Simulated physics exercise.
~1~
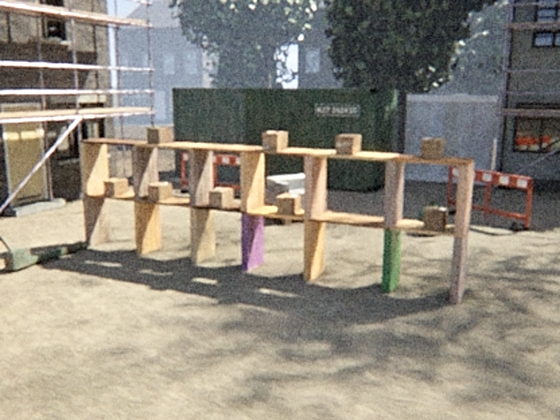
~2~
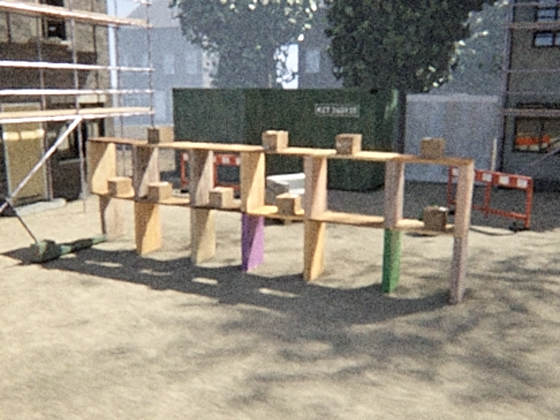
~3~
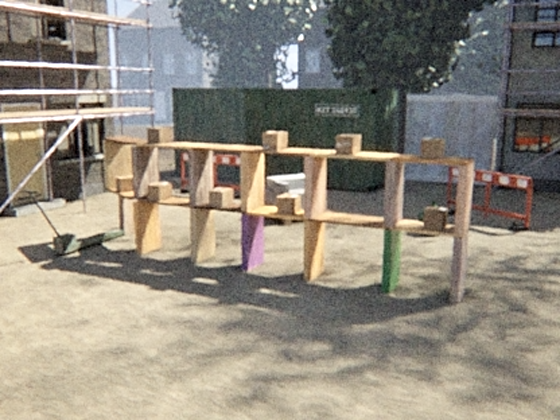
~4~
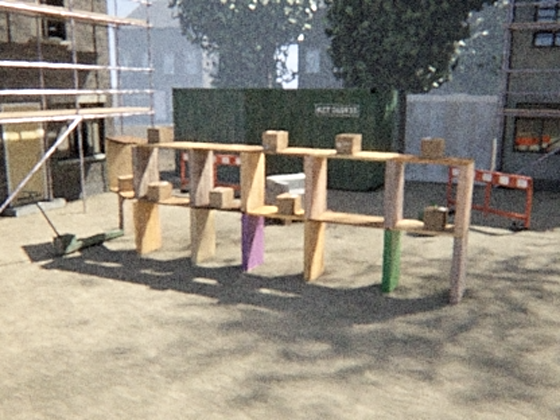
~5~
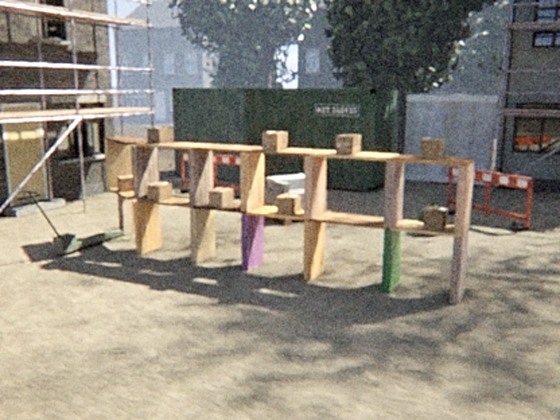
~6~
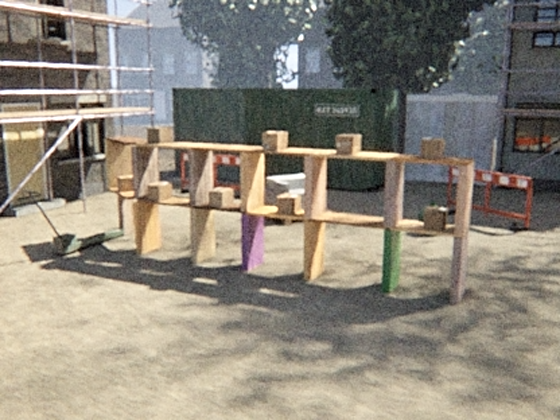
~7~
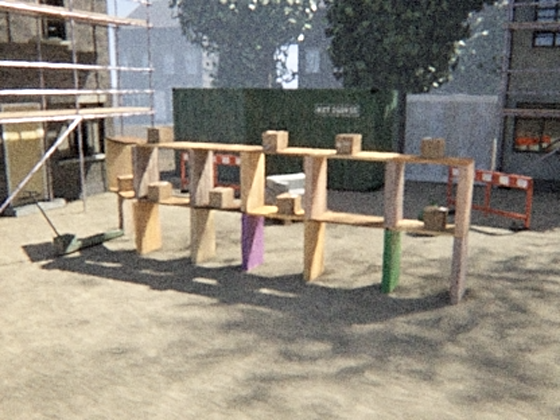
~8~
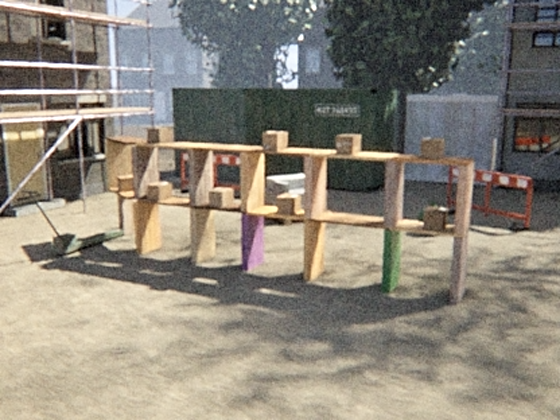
Two-tier shelving of loose boards and uprights standing in a yard, its left end shifting as a low jack pushes in, then staying up.
